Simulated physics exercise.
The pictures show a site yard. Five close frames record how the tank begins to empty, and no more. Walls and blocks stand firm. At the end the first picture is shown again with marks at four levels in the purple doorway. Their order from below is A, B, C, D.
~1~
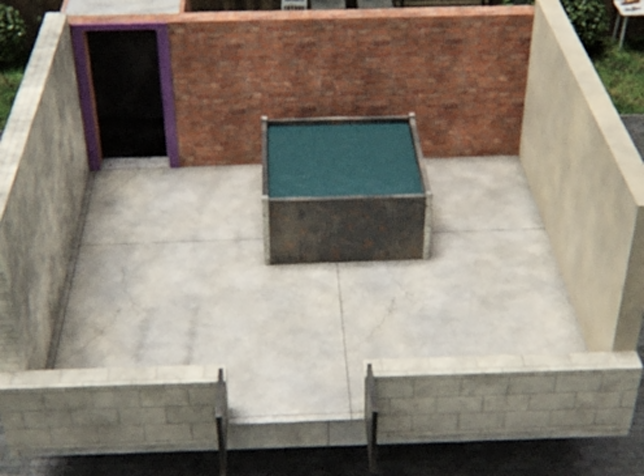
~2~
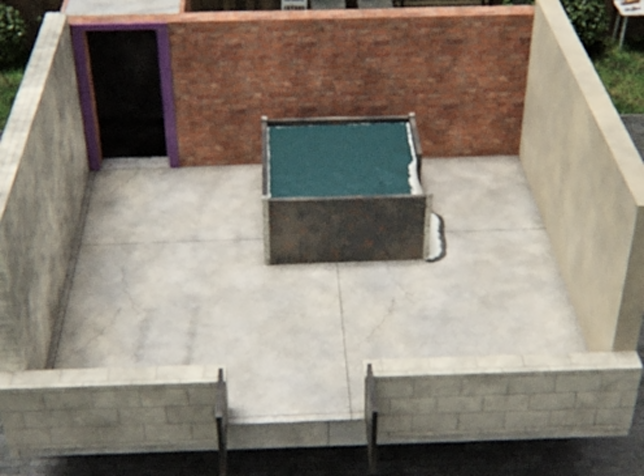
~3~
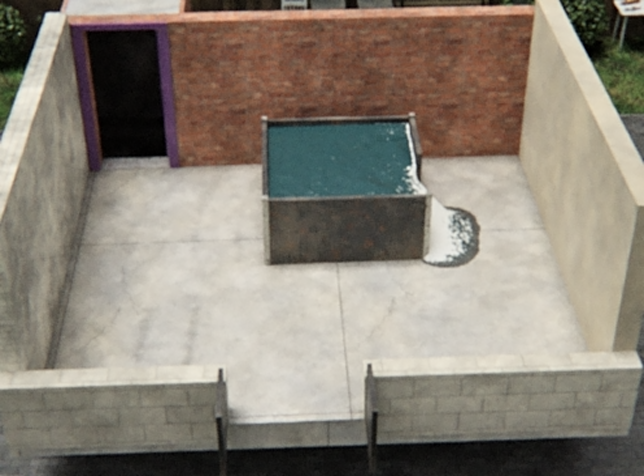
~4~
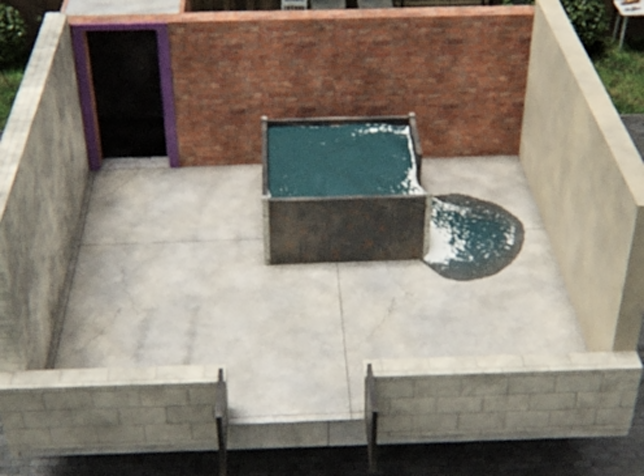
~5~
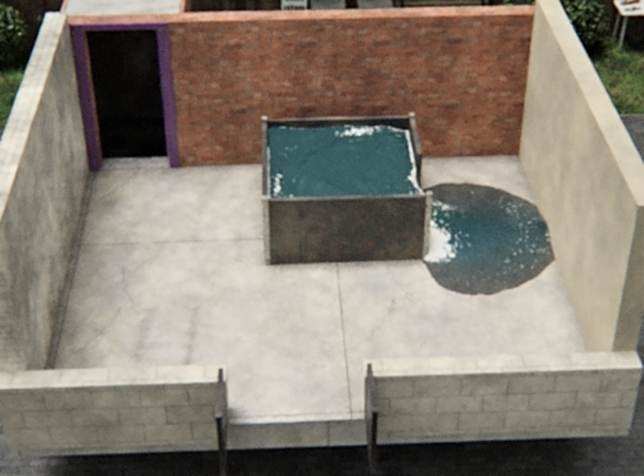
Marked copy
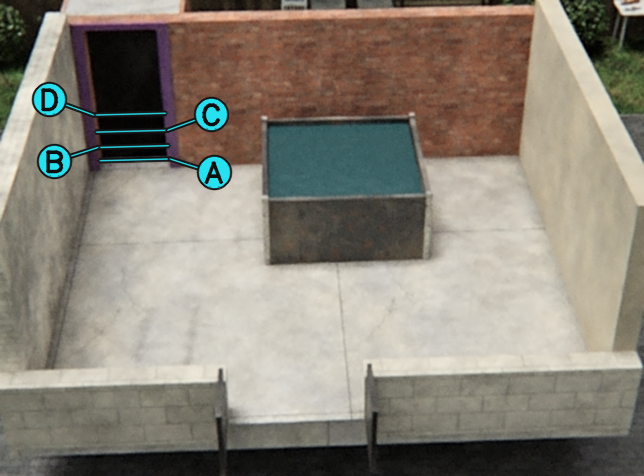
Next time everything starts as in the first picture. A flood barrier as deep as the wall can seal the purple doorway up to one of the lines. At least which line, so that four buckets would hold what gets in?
Take A.
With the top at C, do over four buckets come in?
No, not at all.
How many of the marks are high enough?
All four.
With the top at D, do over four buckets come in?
No.
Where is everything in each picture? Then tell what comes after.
In the first picture, water in the tank at rest, its middle at (342, 161); foot of the purple doorway at (135, 169); open gate at (295, 358).
In the second picture, 1 % of the ground under water, visible out to (435, 256).
In the third picture, 3 % of the ground under water, visible out to (466, 214).
In the fourth picture, 7 % of the ground under water, visible out to (512, 218).
In the fifth picture, 12 % of the ground under water, visible out to (553, 248).
In cyan, A at (134, 159); B at (133, 146); C at (131, 131); D at (129, 114); from the bottom up A, B, C, D.
For mark A, a bucket or two gets in.
For mark B, nothing gets over.
For mark C, nothing gets over.
For mark D, nothing gets over.
